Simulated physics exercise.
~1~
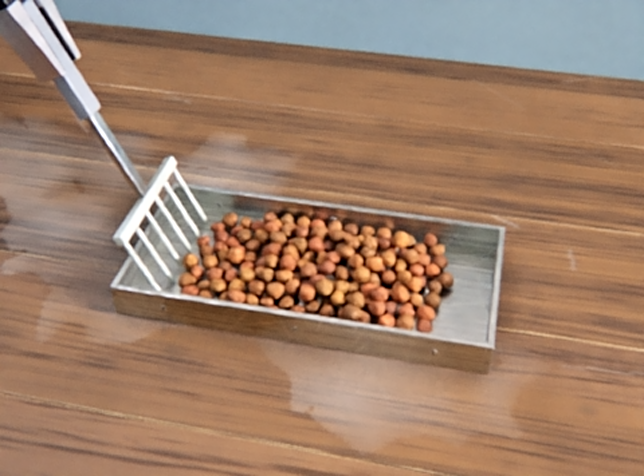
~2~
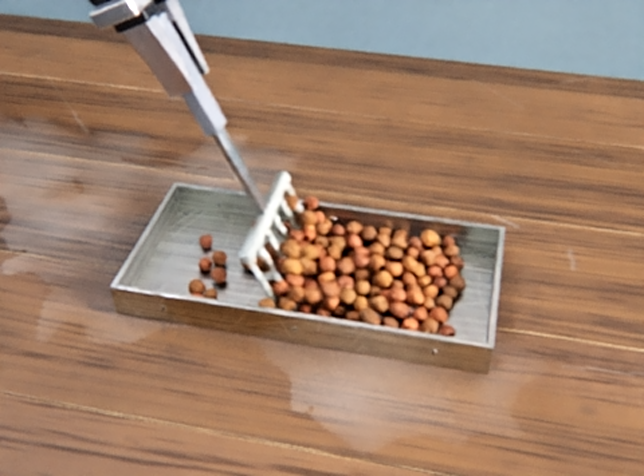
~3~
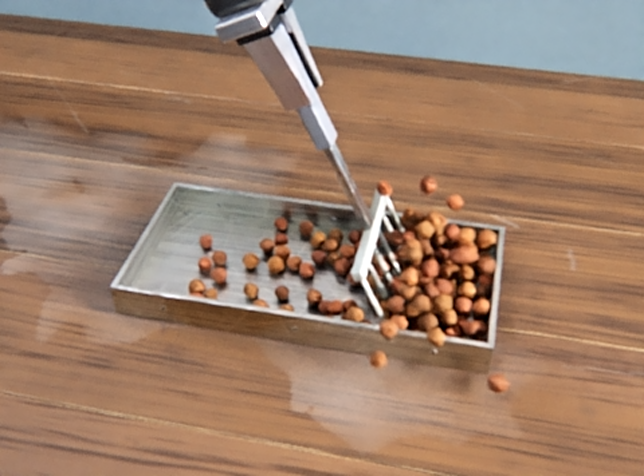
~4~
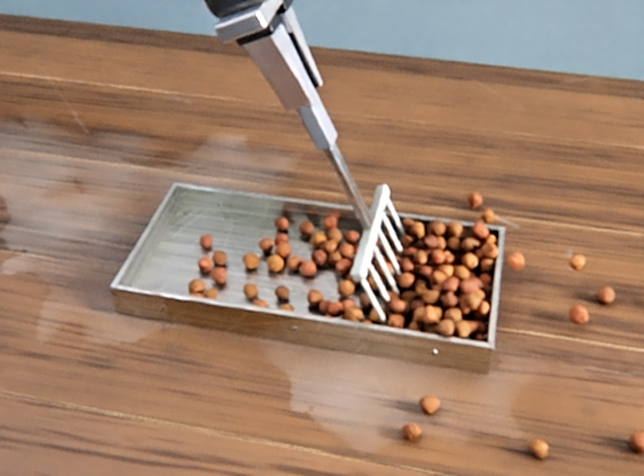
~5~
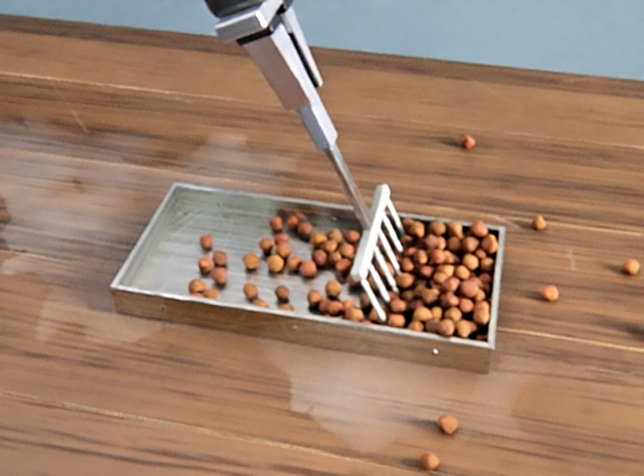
A robotic arm rakes hazelnuts rightward along a metal tin, spilling a few onto the table.
